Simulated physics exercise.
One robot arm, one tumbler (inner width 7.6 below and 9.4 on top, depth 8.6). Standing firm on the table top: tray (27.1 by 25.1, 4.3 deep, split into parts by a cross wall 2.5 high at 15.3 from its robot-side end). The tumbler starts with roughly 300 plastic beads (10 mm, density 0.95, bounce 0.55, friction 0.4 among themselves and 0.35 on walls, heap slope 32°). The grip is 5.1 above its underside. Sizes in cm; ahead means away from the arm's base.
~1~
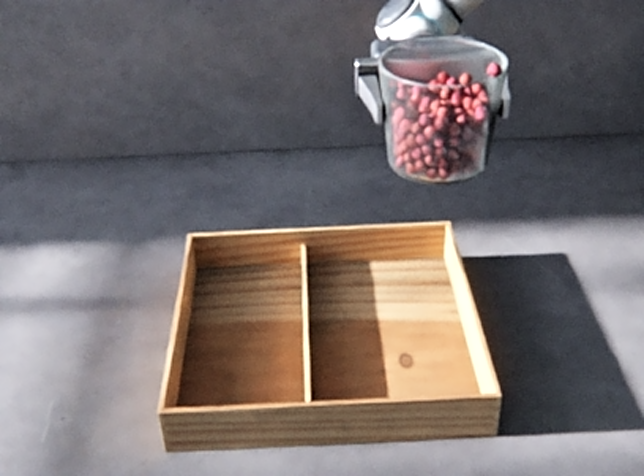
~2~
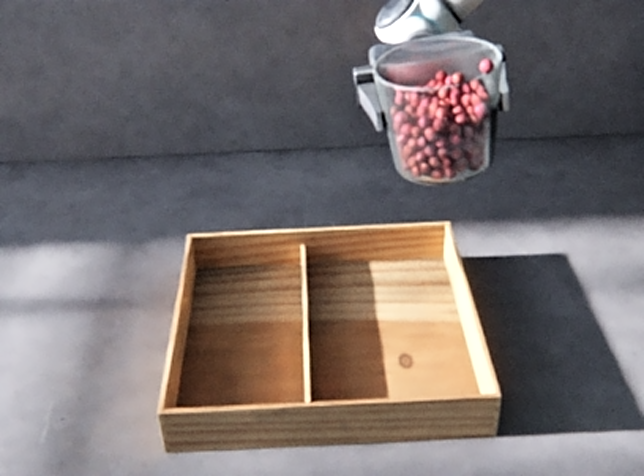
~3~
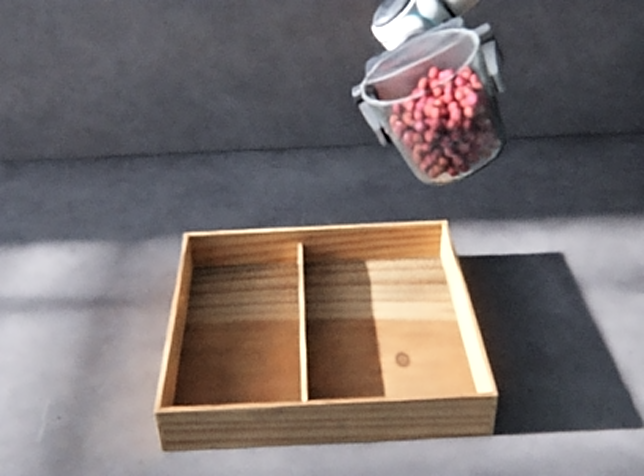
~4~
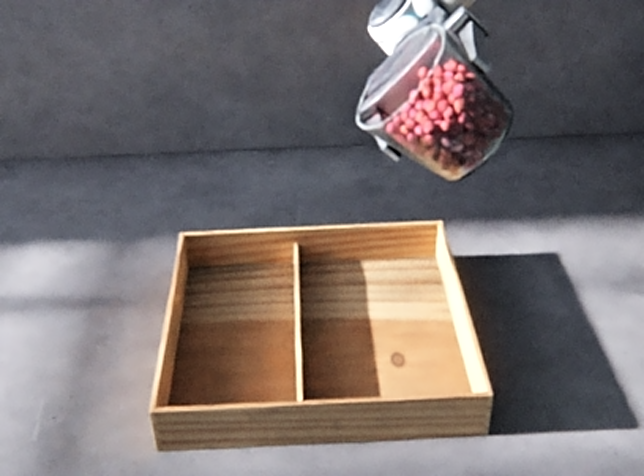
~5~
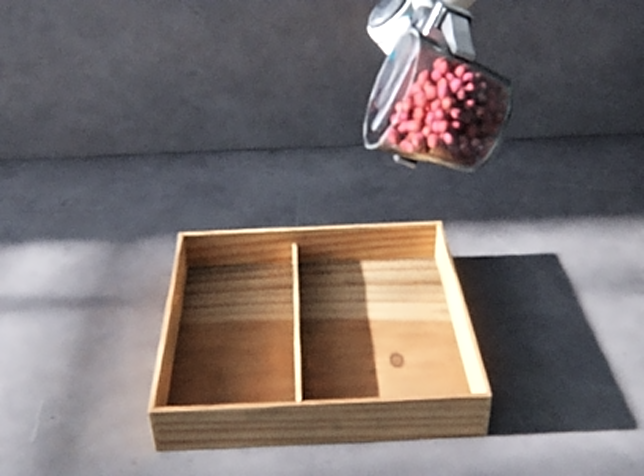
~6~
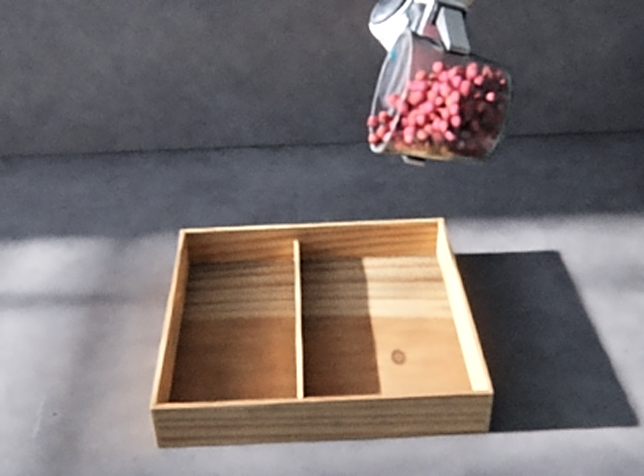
A robot arm held a clear tumbler of red beads above a divided wooden tray, then steadily tilted it to the left until it leaned far over, the beads shifting toward its rim.
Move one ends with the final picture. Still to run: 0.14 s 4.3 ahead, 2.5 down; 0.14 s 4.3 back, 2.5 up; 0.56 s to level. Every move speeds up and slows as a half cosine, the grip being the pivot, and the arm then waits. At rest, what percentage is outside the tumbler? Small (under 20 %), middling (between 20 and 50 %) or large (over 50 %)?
A middling share, between 20 and 50 %, ends outside the tumbler.
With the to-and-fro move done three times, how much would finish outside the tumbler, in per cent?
In that case some 50 per cent.
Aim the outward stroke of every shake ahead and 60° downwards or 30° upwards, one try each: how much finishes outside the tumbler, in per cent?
Some 5 and 60 per cent.
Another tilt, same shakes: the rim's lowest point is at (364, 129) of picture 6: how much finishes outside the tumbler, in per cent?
About 10 per cent.
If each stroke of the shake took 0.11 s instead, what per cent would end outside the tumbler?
It would be near 35 per cent.
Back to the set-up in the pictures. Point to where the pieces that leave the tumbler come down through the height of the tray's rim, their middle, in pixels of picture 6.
Around (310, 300).
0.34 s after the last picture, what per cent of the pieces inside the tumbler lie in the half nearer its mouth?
Some 45 per cent.
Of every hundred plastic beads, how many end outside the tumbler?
Roughly 30 per cent.
Then, 0.34 s on, tilted 71° forward, highest piece 25 above the table; 224 in the tumbler, 10 in the far-side part, 2 in the robot-side part, 62 in flight or on a rim.
Then, 0.67 s on, tilted 15° forward, highest piece 27 above the table; 215 in the tumbler, 45 in the robot-side part, 36 in the far-side part, 1 on the table or floor, 1 in flight or on a rim.
Then, 1.04 s on, level, highest piece 26 above the table; 215 in the tumbler, 45 in the robot-side part, 37 in the far-side part, 1 on the table or floor.
Then, 2.09 s on, level, highest piece 26 above the table; 215 in the tumbler, 45 in the robot-side part, 37 in the far-side part, 1 on the table or floor.
In the end, 215 in the tumbler, 45 in the robot-side part, 37 in the far-side part, 1 on the table or floor. That is 28 % outside the tumbler.
